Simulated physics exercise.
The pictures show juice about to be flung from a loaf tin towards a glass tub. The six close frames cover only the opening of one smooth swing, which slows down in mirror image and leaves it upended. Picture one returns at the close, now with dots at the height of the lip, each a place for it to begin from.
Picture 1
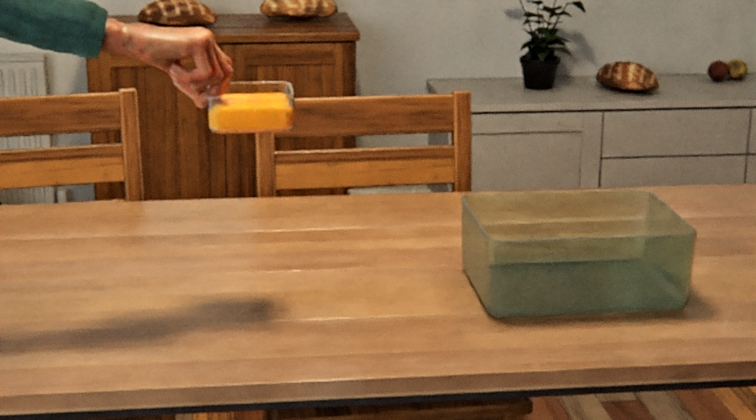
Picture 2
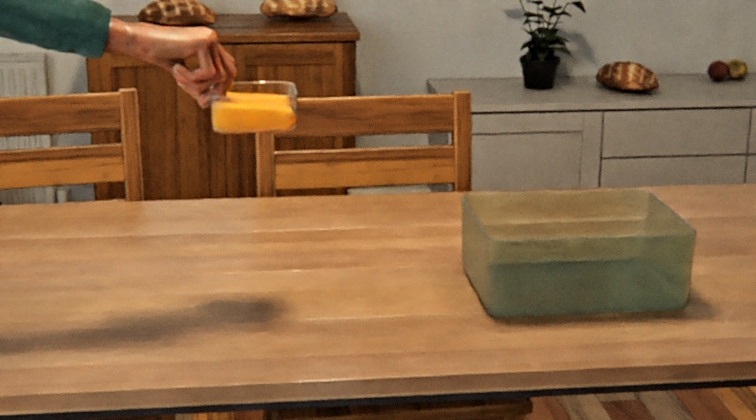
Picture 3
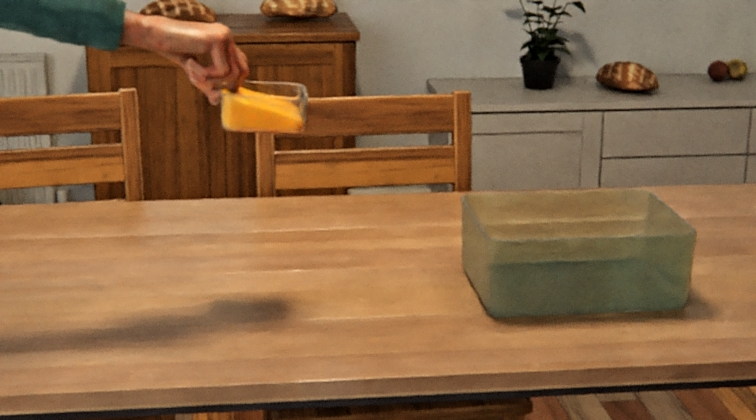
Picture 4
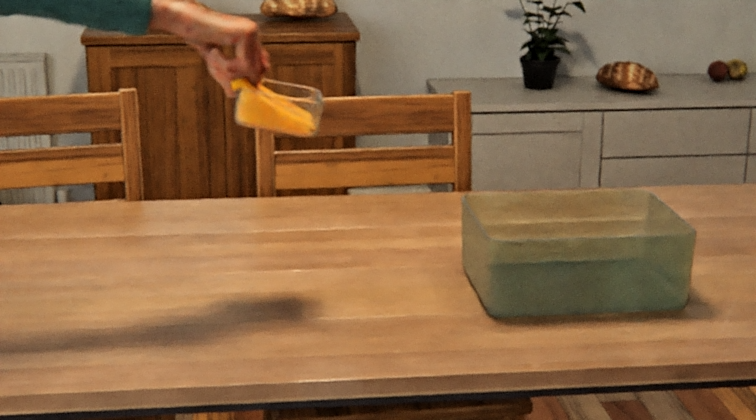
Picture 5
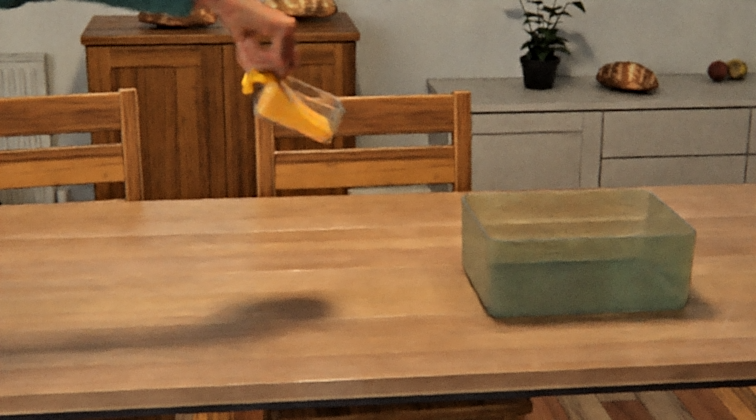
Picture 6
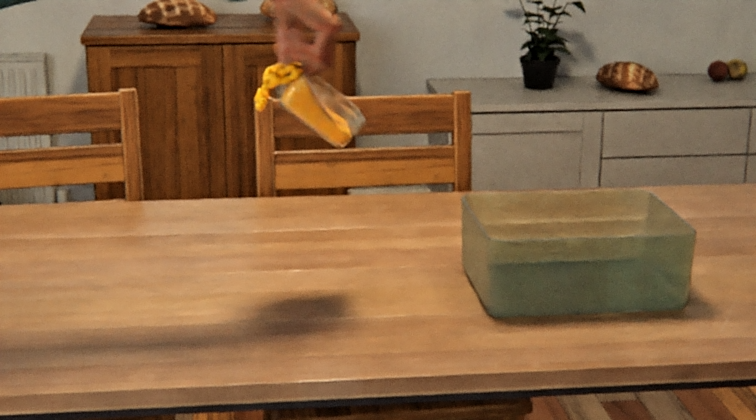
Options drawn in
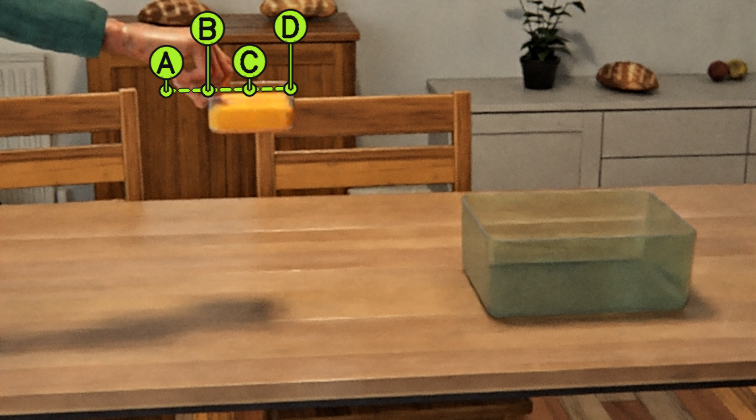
A hand moves a clear container right and tilts it, yellow juice slopping over its left rim.
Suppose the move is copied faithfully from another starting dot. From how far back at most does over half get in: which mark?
Choose C.
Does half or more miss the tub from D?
No, not at all.
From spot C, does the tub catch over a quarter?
Yes.
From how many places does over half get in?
Two of them.
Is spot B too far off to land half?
Yes.
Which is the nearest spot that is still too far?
It is B.
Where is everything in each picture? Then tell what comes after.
In the first picture, upright, lip at (290, 88); tub from (486, 315) to (687, 307); nothing has left yet.
In the second picture, upright, lip at (293, 88); nothing has left yet.
In the third picture, tipped about 4°, lip at (304, 90); juice is over the rim, down to (229, 87).
In the fourth picture, tipped about 12°, lip at (320, 96); juice is over the rim, down to (235, 84).
In the fifth picture, tipped about 24°, lip at (340, 104); juice is over the rim, down to (248, 88).
In the sixth picture, tipped about 39°, lip at (361, 115); juice is over the rim, down to (259, 104).
On the marked copy, A at (166, 90); B at (207, 90); C at (249, 89); D at (290, 88).
For spot A, about 0 % lands in the tub, 96 % falls short and 4 % goes beside or beyond.
For spot B, about 24 % lands in the tub, 71 % falls short and 5 % goes beside or beyond.
For spot C, about 65 % lands in the tub, 24 % falls short and 11 % goes beside or beyond.
For spot D, about 75 % lands in the tub, 12 % falls short and 13 % goes beside or beyond.
